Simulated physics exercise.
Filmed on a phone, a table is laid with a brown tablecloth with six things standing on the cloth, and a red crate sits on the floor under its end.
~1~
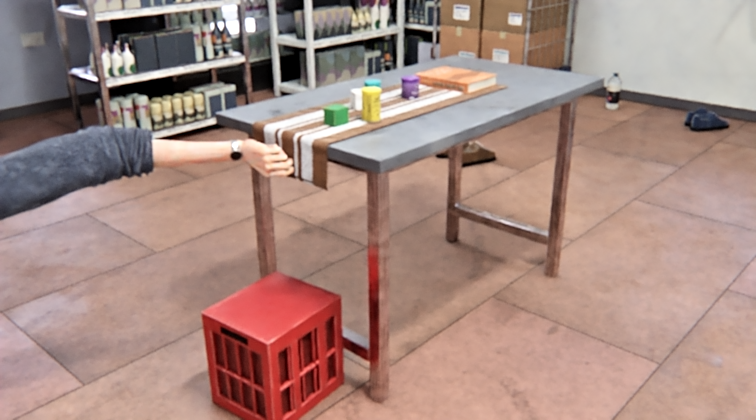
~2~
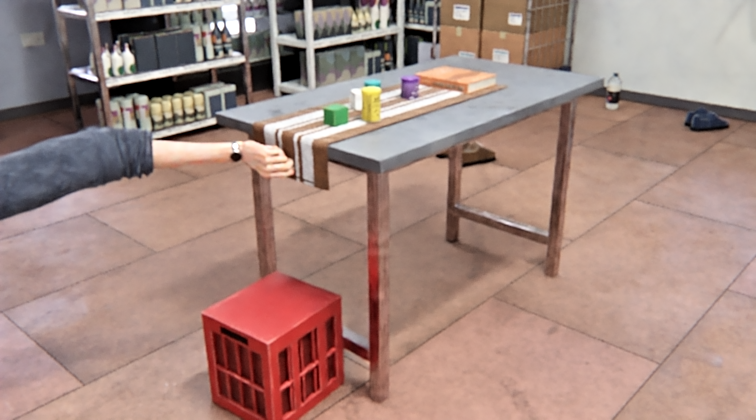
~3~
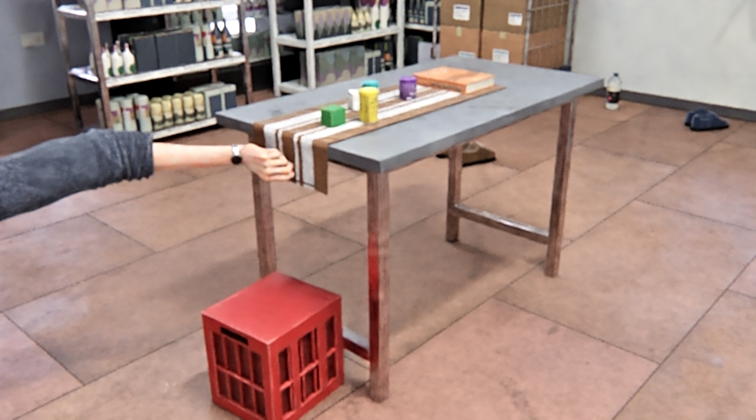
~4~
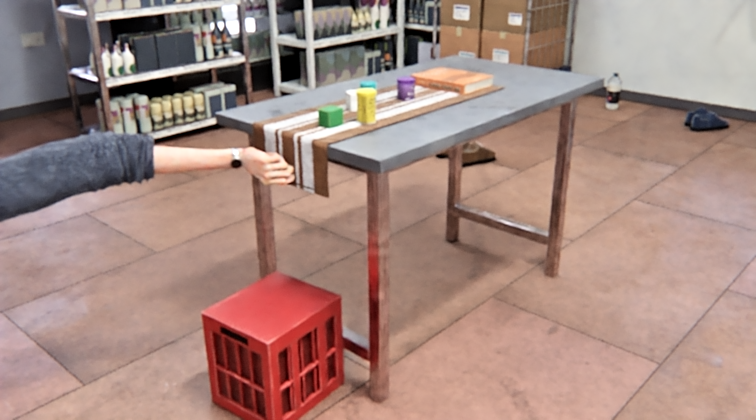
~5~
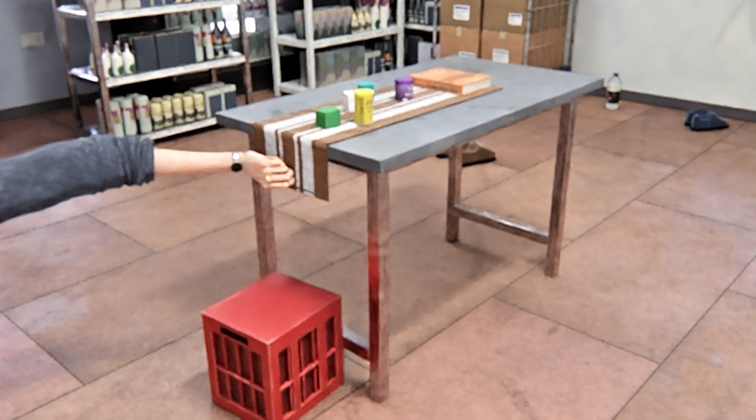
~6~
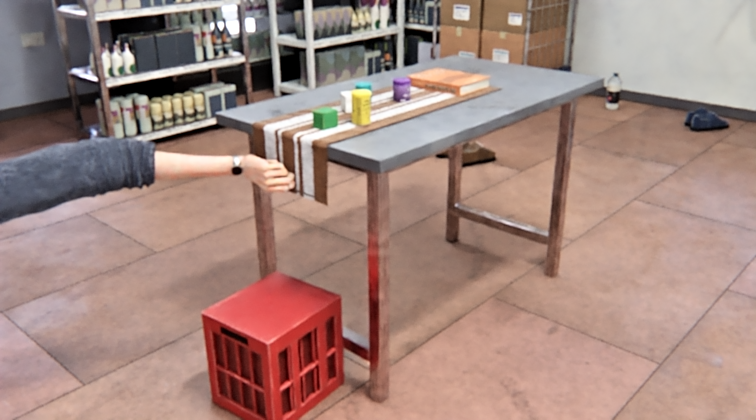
A grey-topped table with metal legs stands on a brown tiled floor in a storeroom-like space, seen from slightly above, with shelves and cartons behind. On its striped brown-and-white cloth sit a green cube, yellow can, white and turquoise items, a purple pot and an orange-brown block, with a red crate below. A hand from the left slowly draws the cloth down over the near end, its objects shifting slightly along, while the camera stays still.
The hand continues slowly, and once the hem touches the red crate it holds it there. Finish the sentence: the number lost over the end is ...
The number lost over the end is three.
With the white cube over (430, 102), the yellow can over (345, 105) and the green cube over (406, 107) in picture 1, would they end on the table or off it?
First the white cube: It is still up there. Next the yellow can: It ends off the top. Last the green cube: It is still up there.
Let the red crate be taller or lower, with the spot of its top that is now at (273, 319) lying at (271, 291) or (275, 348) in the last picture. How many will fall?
Going over the edge would be 2 and 4.
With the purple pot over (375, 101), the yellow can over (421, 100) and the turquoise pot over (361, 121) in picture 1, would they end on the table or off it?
I'd say the purple pot hangs on, the yellow can hangs on, and the turquoise pot takes a fall.
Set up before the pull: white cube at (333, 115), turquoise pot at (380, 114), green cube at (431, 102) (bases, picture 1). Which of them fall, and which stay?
The white cube will end up down, the turquoise pot will end up down, and the green cube will stay where it is.
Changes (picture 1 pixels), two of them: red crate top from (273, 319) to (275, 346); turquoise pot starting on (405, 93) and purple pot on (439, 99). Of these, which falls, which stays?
As for the turquoise pot, it stays in place; as for the purple pot, it stays in place.
Early on, hem near (293, 255); green cube gone.
Midway, hem on the crate; green cube, yellow can and white cube gone.
Finally, hem on the crate; green cube, yellow can and white cube gone. Over the edge go three.
